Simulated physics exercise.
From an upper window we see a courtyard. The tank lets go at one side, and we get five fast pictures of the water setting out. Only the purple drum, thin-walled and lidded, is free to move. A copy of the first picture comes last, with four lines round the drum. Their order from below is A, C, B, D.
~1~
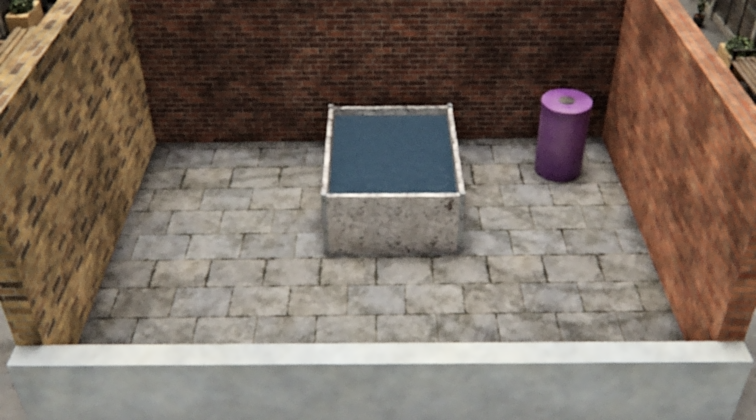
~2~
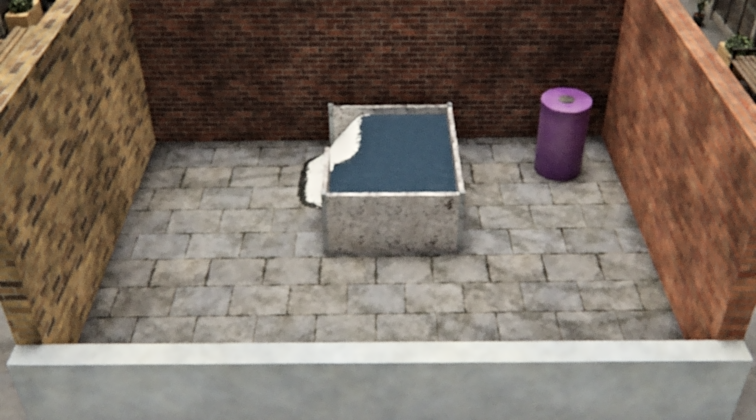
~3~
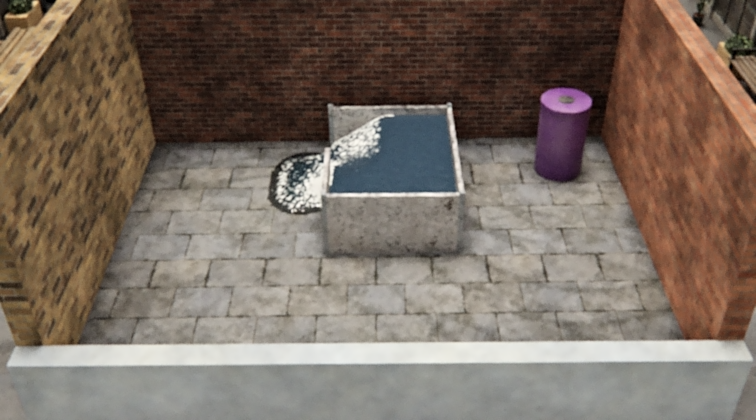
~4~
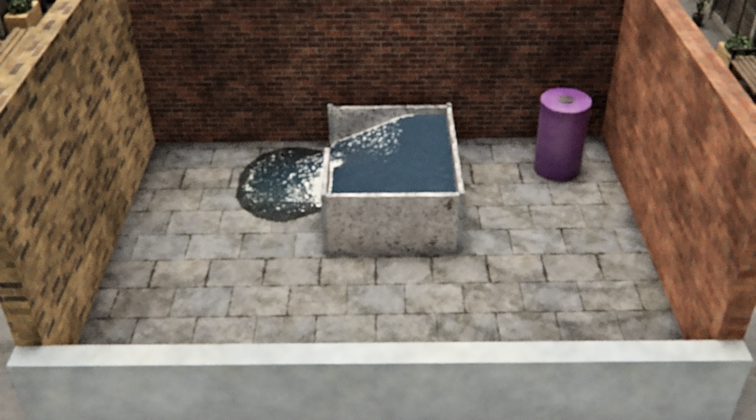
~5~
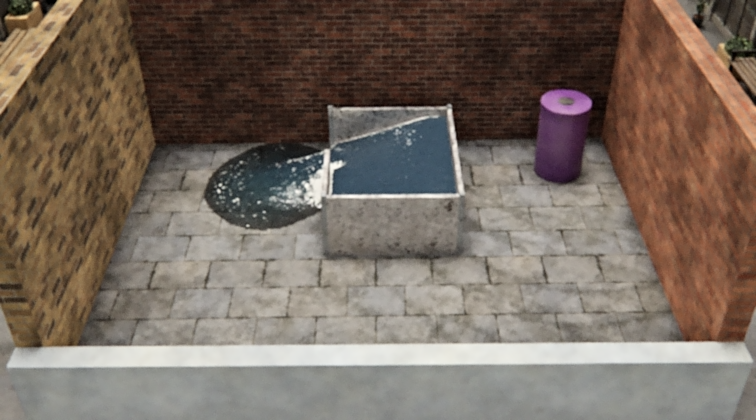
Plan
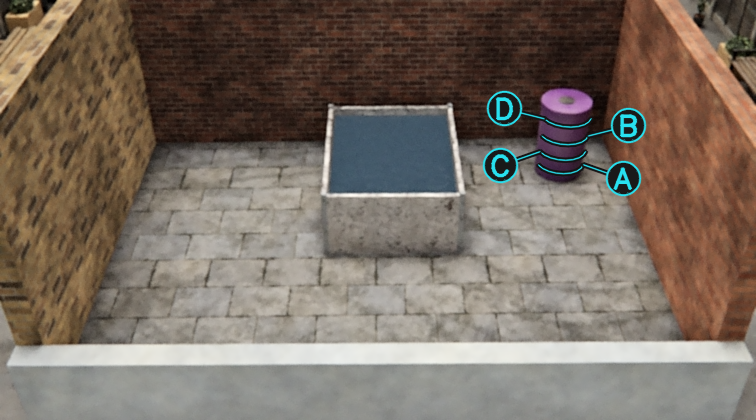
Water poured out over the left side of a full stone tank in a brick-walled courtyard, foaming white at first, then spreading into a dark, rounded pool on the paving, while the purple drum stayed put.
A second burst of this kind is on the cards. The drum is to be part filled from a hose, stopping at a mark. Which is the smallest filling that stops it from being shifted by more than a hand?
The limit is A.
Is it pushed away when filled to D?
No, not at all.
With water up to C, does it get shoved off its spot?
No.
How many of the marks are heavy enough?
All of the four.
In cyan, A at (563, 173); B at (568, 144); C at (565, 160); D at (570, 127); from the bottom up A, C, B, D.
Choosing A, it does not move.
Choosing B, it does not move.
Choosing C, it does not move.
Choosing D, it does not move.
